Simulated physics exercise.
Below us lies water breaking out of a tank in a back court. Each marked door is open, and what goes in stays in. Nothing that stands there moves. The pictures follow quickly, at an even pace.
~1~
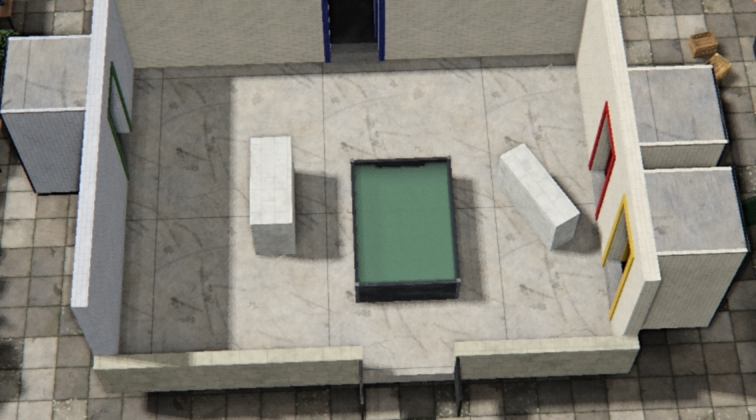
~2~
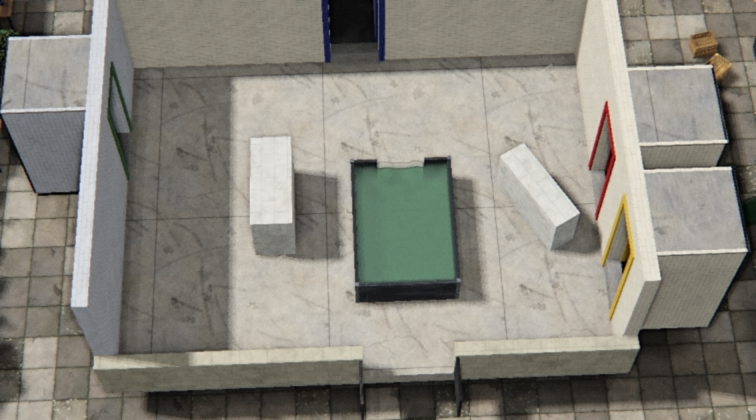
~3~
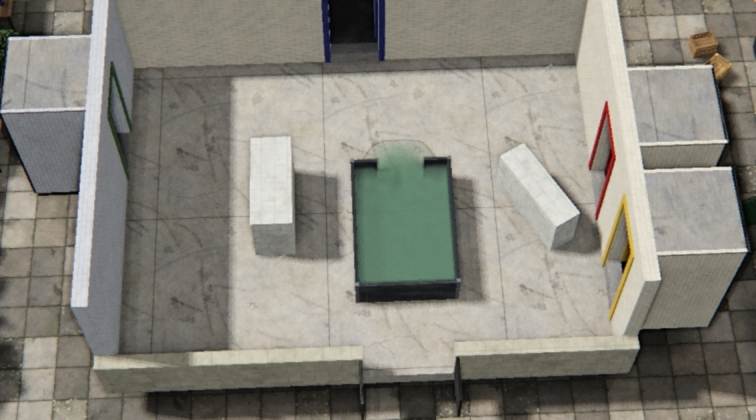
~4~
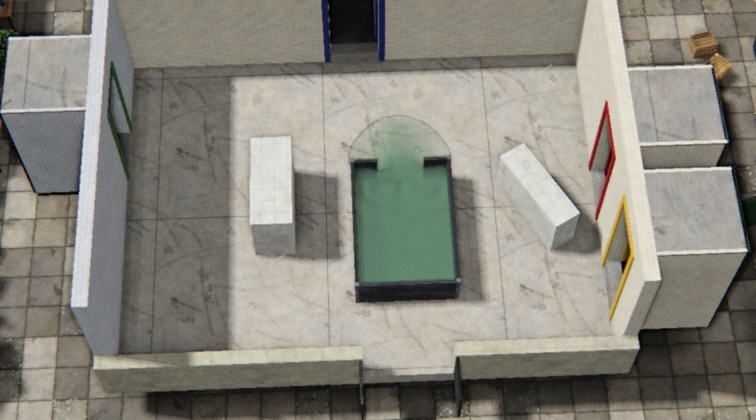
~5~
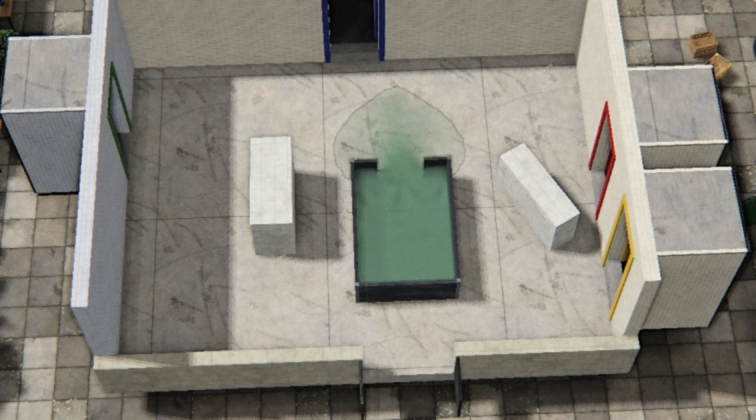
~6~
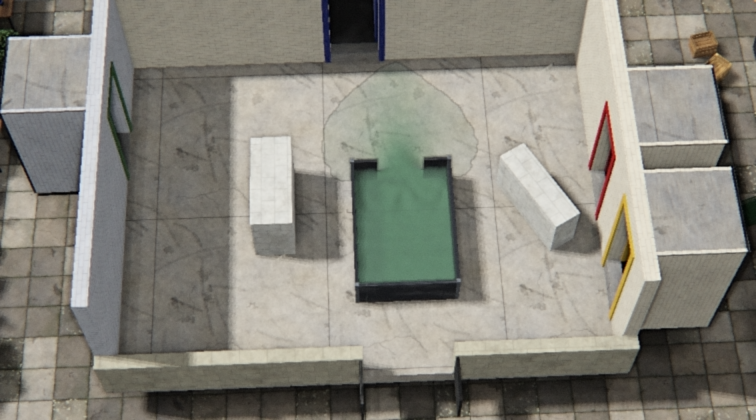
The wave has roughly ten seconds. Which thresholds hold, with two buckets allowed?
One by one: The green door floods; the blue door holds within the limit; the yellow door holds within the limit; the red door floods.
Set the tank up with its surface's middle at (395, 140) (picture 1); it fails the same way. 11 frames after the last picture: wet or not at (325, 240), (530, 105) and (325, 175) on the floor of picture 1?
One after the other: No water, under water, clear.
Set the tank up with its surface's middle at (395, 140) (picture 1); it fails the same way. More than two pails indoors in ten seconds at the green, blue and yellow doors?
In short: The green door goes over; the blue door takes more; the yellow door takes less.
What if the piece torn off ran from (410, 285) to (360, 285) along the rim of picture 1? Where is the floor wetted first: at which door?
That is the green-painted one.
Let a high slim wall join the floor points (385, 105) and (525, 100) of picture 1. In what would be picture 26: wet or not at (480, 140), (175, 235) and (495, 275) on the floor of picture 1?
In turn: Covered, clear, clear.
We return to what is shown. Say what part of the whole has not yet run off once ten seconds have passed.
Roughly 96 per cent.
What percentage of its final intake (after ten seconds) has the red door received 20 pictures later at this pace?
Near 0 in a hundred.
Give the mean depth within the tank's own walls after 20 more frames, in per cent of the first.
About 52 per cent.
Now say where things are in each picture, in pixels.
The open tank at (404, 222) is whole and still, in the first frame.
The front is at a hidden place, out from the gap on the open tank's far side, in the second frame.
The front is at (420, 146), out from the gap on the open tank's far side, in the third frame.
The front is at (402, 119), out from the gap on the open tank's far side, in the fourth frame.
Water pours out on the open tank's far side and has run to (391, 92), in the fifth frame.
Water pours out on the open tank's far side and has run to (399, 68), in the sixth frame.
A moment on, water covers 15 % of the floor; the green door not reached, the blue door wet at the sill, nothing in, the yellow door not reached, the red door not reached.
Next, water covers 25 % of the floor; the green door not reached, the blue door wet at the sill, nothing in, the yellow door not reached, the red door not reached.
Then, water covers 35 % of the floor; the green door not reached, the blue door wet at the sill, nothing in, the yellow door not reached, the red door not reached.
Later, water covers 55 % of the floor; the green door over two buckets in, the blue door wet at the sill, nothing in, the yellow door wet at the sill, nothing in, the red door wet at the sill, nothing in.
In the end, water covers 85 % of the floor; the green door over two buckets in, the blue door wet at the sill, nothing in, the yellow door wet at the sill, nothing in, the red door over two buckets in.
